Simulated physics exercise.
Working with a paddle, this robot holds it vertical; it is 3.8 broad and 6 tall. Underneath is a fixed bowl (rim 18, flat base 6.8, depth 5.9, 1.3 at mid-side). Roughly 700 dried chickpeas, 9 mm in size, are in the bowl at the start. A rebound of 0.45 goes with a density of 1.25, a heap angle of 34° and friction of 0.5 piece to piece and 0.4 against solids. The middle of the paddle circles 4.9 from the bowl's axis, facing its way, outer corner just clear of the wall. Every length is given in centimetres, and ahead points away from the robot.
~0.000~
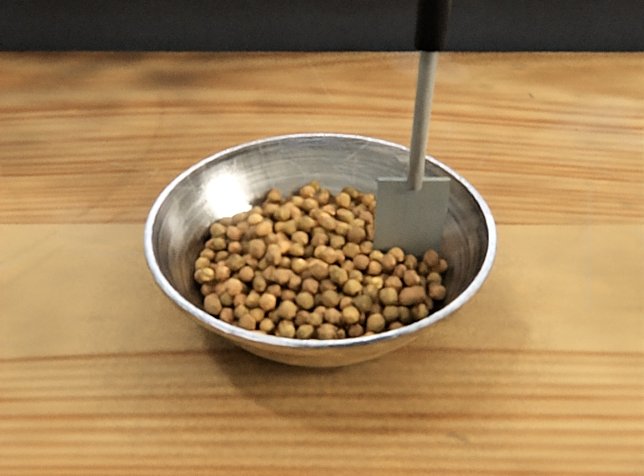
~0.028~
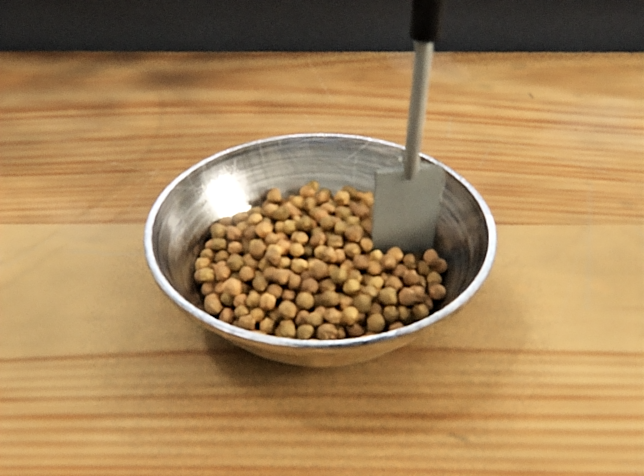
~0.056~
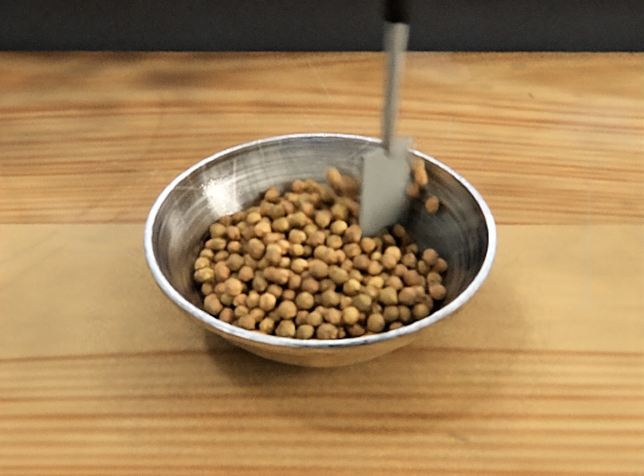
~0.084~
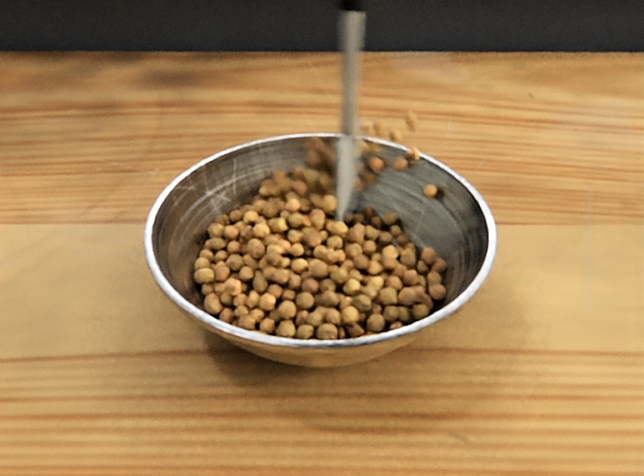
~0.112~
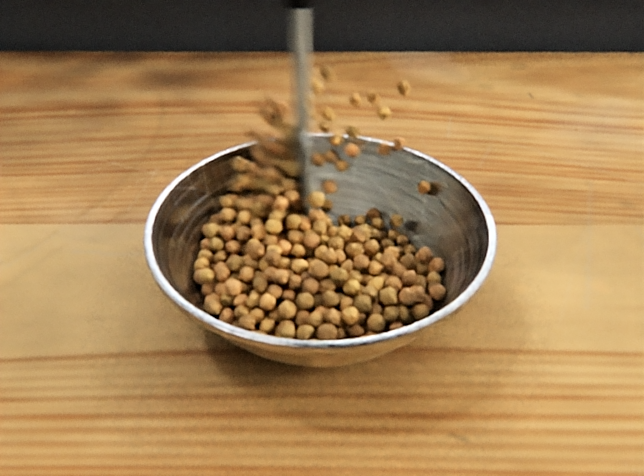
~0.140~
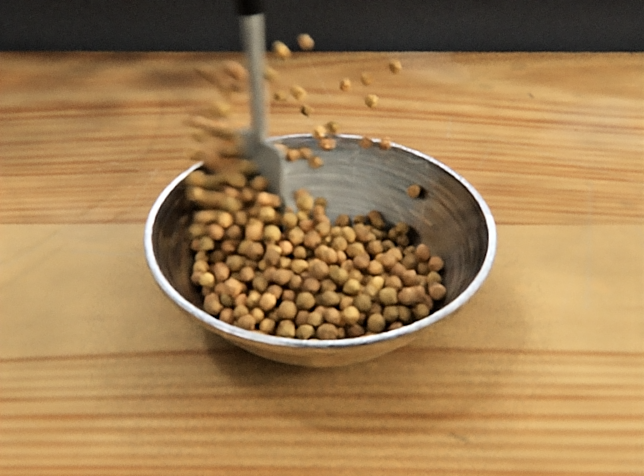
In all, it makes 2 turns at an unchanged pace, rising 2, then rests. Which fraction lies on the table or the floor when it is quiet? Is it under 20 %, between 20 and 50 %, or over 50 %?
Between 20 and 50 %.
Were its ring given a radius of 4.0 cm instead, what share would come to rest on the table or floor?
Close to 35 in a hundred then.
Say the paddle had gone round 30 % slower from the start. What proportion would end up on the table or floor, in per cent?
I'd say close to 20 %.
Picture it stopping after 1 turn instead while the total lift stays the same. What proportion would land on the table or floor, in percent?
Close to 15 in a hundred.
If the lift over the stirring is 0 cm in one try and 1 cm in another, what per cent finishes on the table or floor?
Roughly 55 and 35 per cent.
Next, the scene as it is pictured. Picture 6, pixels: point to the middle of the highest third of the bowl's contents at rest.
Somewhere close to (330, 261).
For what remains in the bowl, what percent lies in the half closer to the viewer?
About 50 %.
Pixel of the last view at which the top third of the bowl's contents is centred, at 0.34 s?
The upper third is centred close to (371, 253).
After 0.34 s, 359° round, highest piece 12 above the table; 541 in the bowl, 80 on the table or floor, 80 in flight or on the tool.
After 0.54 s, 225° round, highest piece 7 above the table; 514 in the bowl, 185 on the table or floor, 2 in flight or on the tool.
After 0.85 s, 0° round, highest piece 4 above the table; 514 in the bowl, 187 on the table or floor.
After 1.55 s, 0° round, highest piece 4 above the table; 514 in the bowl, 187 on the table or floor.
At rest, 514 in the bowl, 187 on the table or floor. That is 27 % on the table or floor.
